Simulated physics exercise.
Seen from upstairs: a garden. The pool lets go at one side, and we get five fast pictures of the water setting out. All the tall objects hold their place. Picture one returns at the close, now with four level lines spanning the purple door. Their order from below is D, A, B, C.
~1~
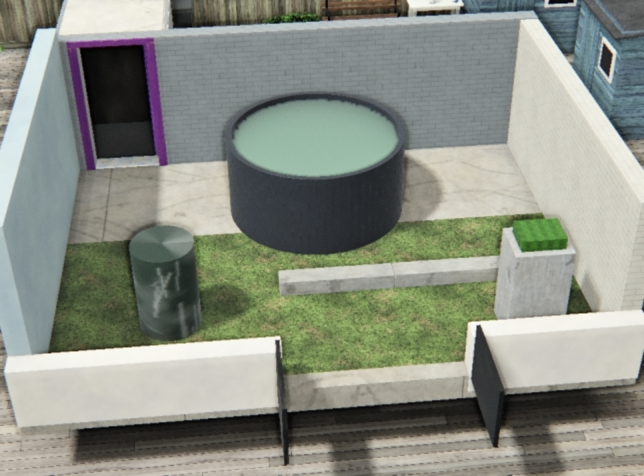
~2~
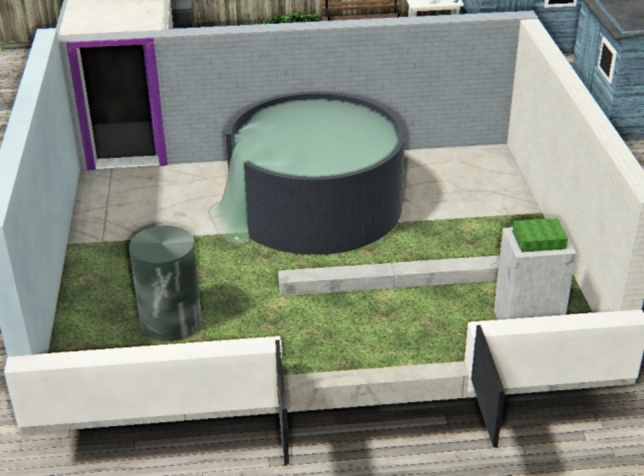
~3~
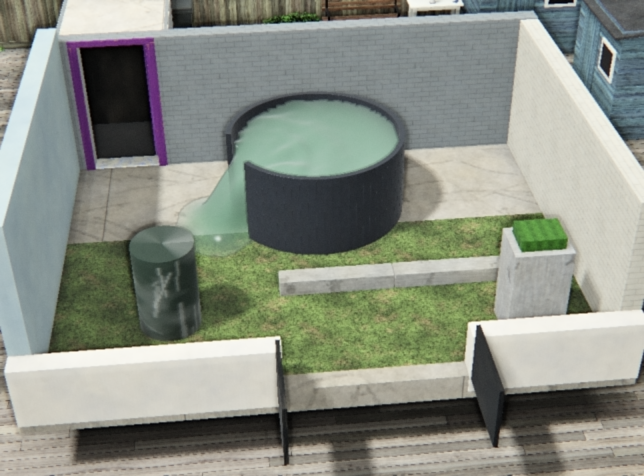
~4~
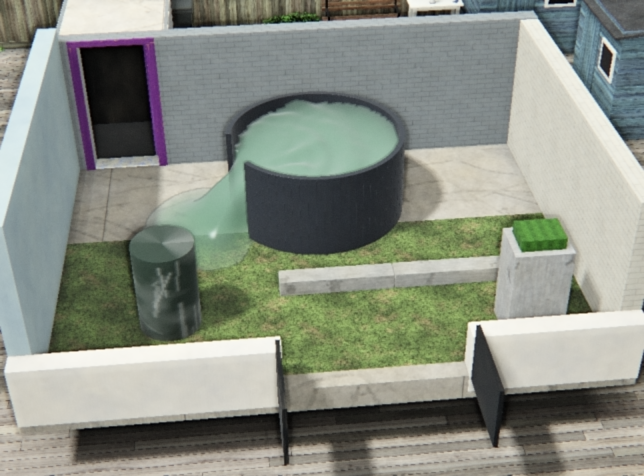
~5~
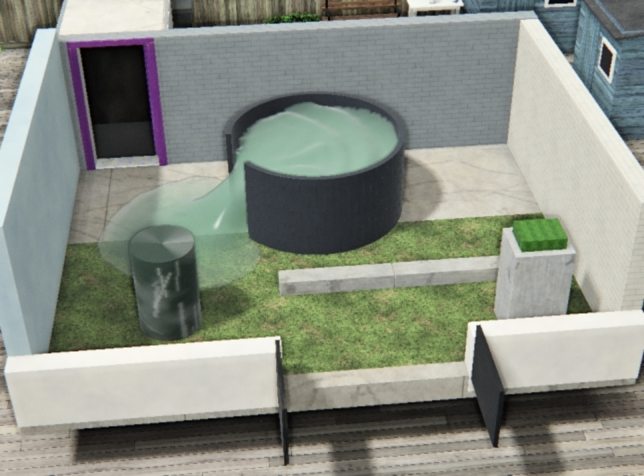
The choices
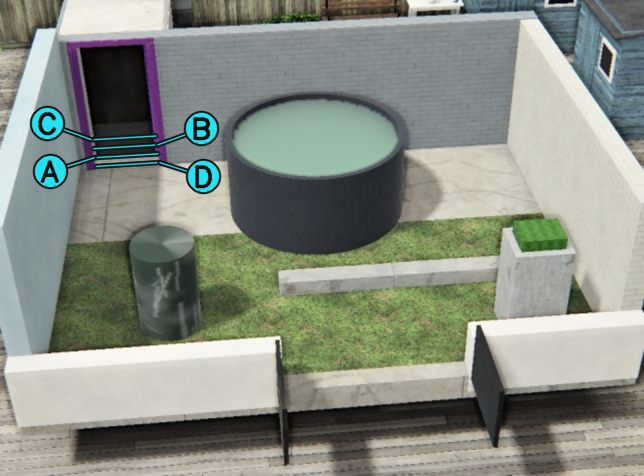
Pale green water pours from the round pool's left side and spreads around the dark cylinder.
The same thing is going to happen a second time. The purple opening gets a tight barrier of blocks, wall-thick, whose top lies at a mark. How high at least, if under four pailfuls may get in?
Mark B.
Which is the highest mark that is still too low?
It is A.
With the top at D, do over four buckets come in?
Yes, that goes wrong.
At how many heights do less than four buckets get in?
Two of the four.
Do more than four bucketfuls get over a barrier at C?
No, that is safe.
In cyan, A at (126, 155); B at (125, 146); C at (124, 137); D at (127, 164); from the bottom up D, A, B, C.
Choosing A, about 13 bucketfuls get in.
Choosing B, a bucket or two gets in.
Choosing C, nothing gets over.
Choosing D, dozens of bucketfuls pour in.
